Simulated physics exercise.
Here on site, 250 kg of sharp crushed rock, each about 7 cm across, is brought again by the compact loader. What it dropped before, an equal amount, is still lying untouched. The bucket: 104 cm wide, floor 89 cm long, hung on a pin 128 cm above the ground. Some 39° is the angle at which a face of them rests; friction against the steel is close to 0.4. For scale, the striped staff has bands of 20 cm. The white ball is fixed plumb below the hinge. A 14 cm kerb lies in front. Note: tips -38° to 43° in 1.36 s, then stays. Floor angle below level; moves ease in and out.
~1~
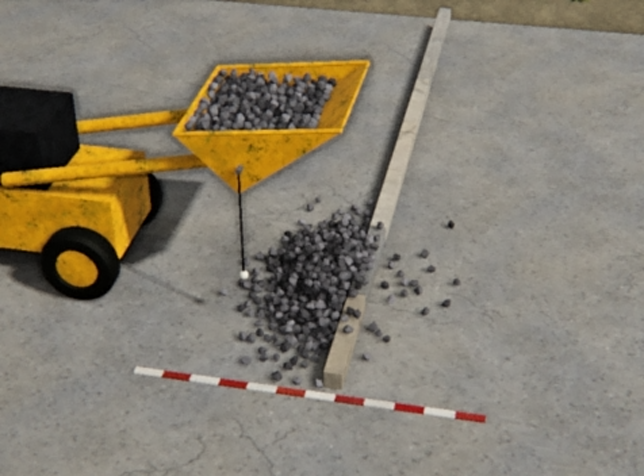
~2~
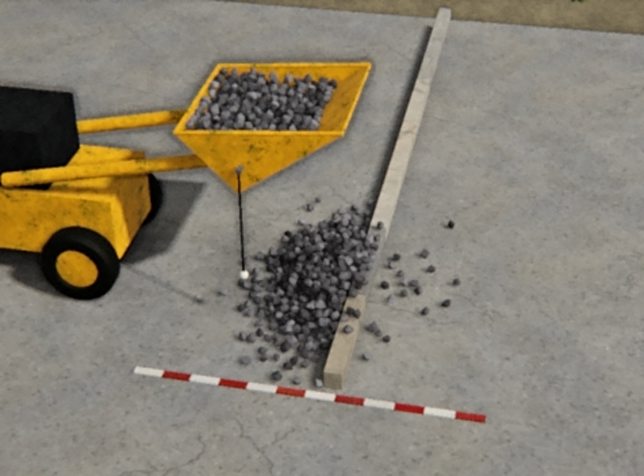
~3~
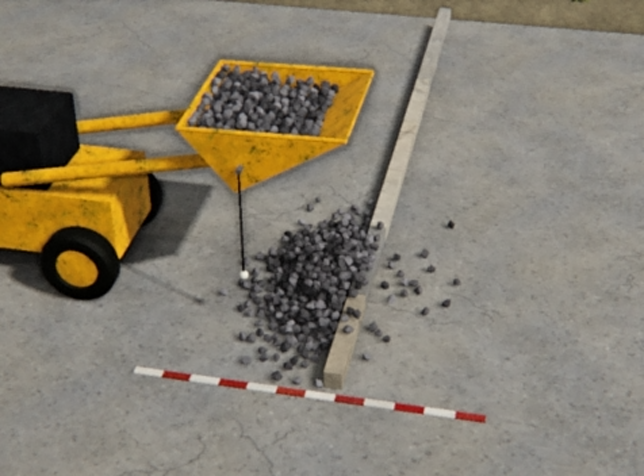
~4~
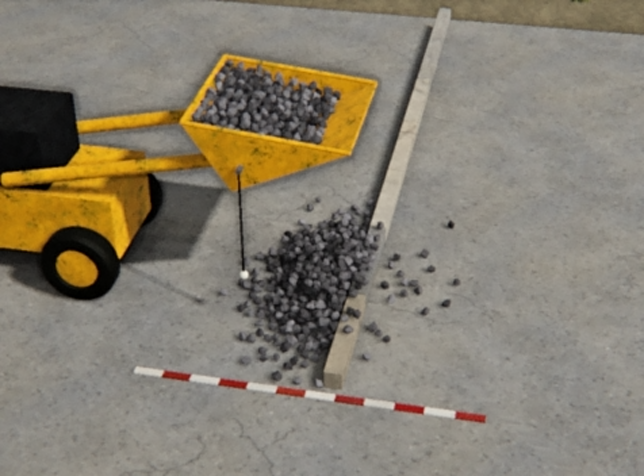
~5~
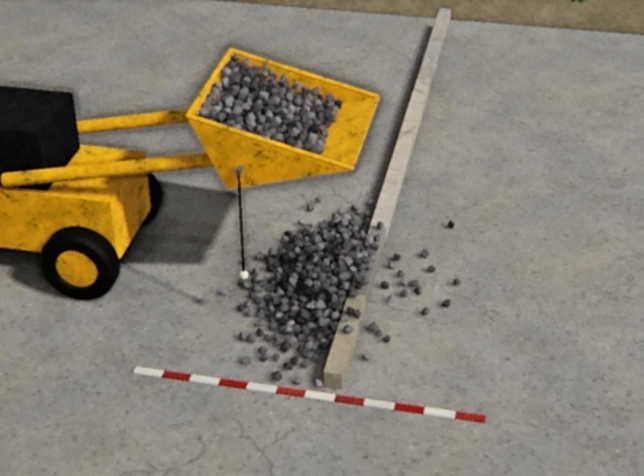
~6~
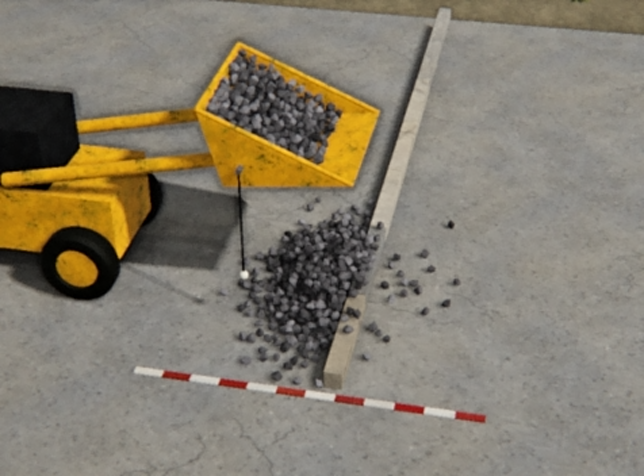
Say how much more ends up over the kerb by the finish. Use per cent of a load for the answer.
Some 82 per cent is added.
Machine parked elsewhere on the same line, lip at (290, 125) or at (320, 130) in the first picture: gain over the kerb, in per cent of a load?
15 % and 60 %.
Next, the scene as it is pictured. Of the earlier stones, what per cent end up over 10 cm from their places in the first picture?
About 5 %.
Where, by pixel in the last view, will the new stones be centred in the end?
Near (400, 287).
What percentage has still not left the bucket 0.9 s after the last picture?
55 % still inside.
Then, 0.4 s after the last picture the floor is at 30°; in per cent of one load, 100 in the bucket, 97 on this side of the kerb, 3 over the kerb; the foremost stones are at (434, 276).
Then, 0.9 s after the last picture the floor is at 43°; in per cent of one load, 57 in the bucket, 138 on this side of the kerb, 6 over the kerb; the foremost stones are at (434, 276).
Then, 1.2 s after the last picture the floor is at 43°; in per cent of one load, 8 in the bucket, 142 on this side of the kerb, 51 over the kerb; the foremost stones are at (457, 296).
Then, 3.7 s after the last picture the floor is at 43°; in per cent of one load, 0 in the bucket, 115 on this side of the kerb, 85 over the kerb; the foremost stones are at (528, 314). Net gain over the kerb, 82.
